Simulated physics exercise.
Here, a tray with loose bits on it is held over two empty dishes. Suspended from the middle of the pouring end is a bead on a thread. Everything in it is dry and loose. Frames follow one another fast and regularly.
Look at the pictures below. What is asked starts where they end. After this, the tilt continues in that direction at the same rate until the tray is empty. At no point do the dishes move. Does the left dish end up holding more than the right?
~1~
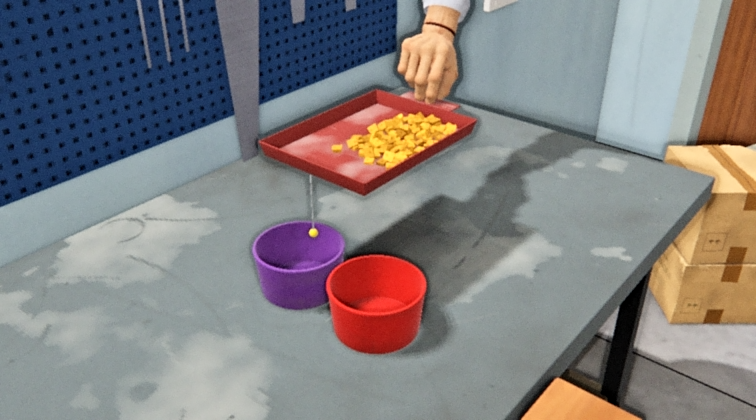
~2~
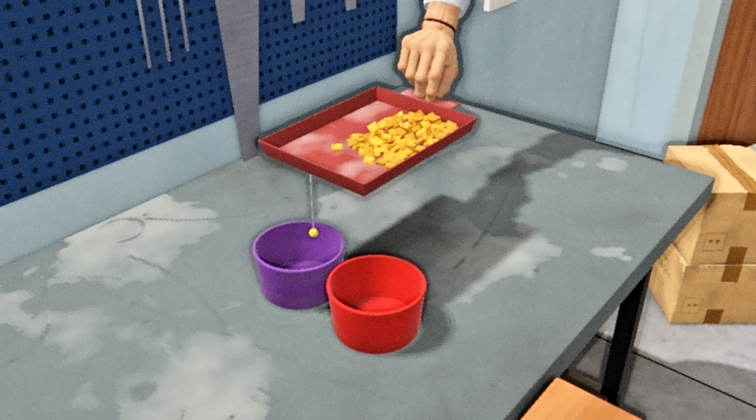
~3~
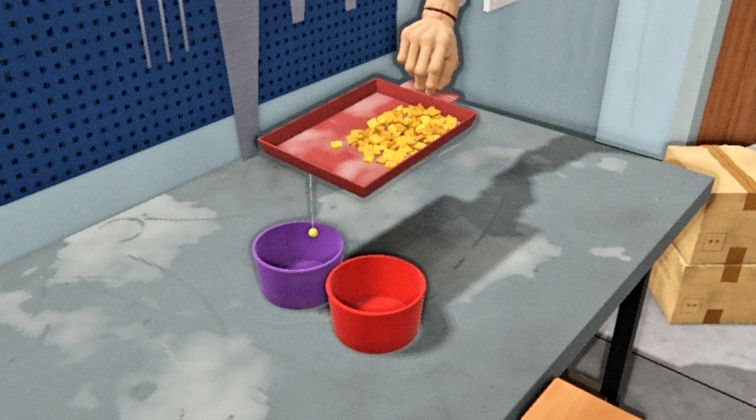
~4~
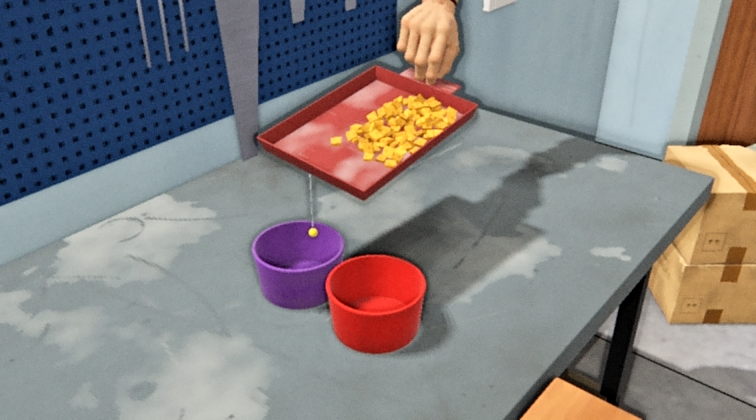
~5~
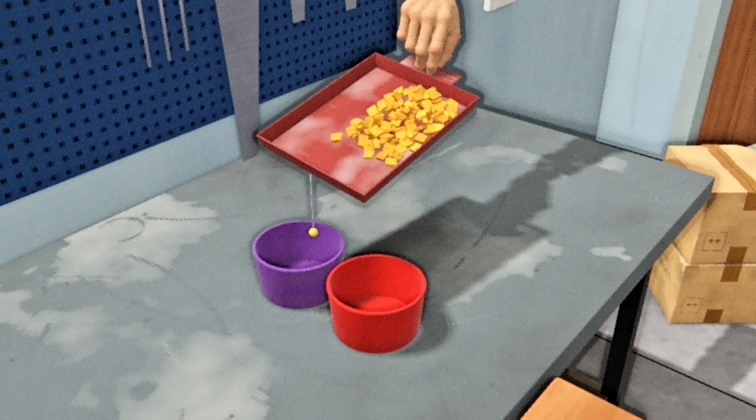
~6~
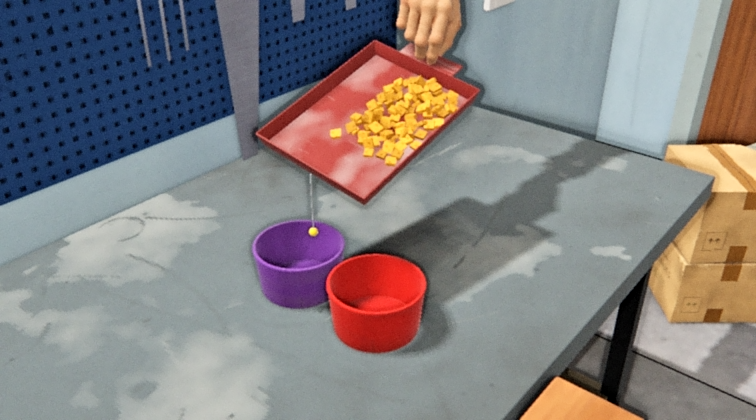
The right dish.
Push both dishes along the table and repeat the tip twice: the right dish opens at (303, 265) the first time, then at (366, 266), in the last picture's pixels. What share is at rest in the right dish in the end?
Trial 1: 20 percent; trial 2: 100 percent.
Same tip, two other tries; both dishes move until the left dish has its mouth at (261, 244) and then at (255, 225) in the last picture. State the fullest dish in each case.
In the first try it's the right-side dish, and in the second it's the right-side dish.
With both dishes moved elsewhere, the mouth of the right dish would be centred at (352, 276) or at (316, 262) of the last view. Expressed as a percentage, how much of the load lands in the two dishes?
Trial 1 near 100 %, trial 2 near 40 %.
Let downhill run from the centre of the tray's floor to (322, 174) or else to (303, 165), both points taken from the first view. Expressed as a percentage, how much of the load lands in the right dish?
Shares, approx.: 20 %, then 0 %.
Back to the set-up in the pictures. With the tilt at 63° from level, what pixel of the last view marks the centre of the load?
The centre of the load shows up near (370, 179) in the last view.
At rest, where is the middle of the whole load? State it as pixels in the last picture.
I'd say the middle ends up at about (365, 309).
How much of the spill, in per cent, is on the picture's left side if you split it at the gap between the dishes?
Near 40 per cent.
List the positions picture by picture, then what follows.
The first frame shows corners of the pouring end near (265, 141) and (364, 180), level; middle of the load near (401, 133), small crackers; left dish near (268, 282); right dish near (345, 324); bead on its thread near (314, 233).
The second frame shows corners of the pouring end near (265, 140) and (364, 181), level; middle of the load near (401, 132).
The third frame shows corners of the pouring end near (264, 139) and (364, 183), tipped barely, lowest at the right corner; middle of the load near (401, 128).
The fourth frame shows corners of the pouring end near (263, 137) and (363, 187), tipped a little, lowest at the right corner; middle of the load near (401, 122).
The fifth frame shows corners of the pouring end near (263, 135) and (364, 190), tipped a little, lowest at the right corner; middle of the load near (401, 116).
The sixth frame shows corners of the pouring end near (262, 133) and (364, 193), tipped clearly, lowest at the right corner; middle of the load near (401, 110); left dish near (268, 280); right dish near (345, 323).
Shortly afterwards, tray tipped steeply; all but a few on the tray; only a few in the air.
Next, tray tipped past a quarter turn; near a third on the tray; near half in the right dish; a little outside both; a little in the air.
Some moments later, tray tipped past a quarter turn; the bulk in the right dish; near a quarter outside both; only a few in the air.
In the end, tray tipped past a quarter turn; the bulk in the right dish; none at all in the left dish; near a quarter outside both; only a few in the air.
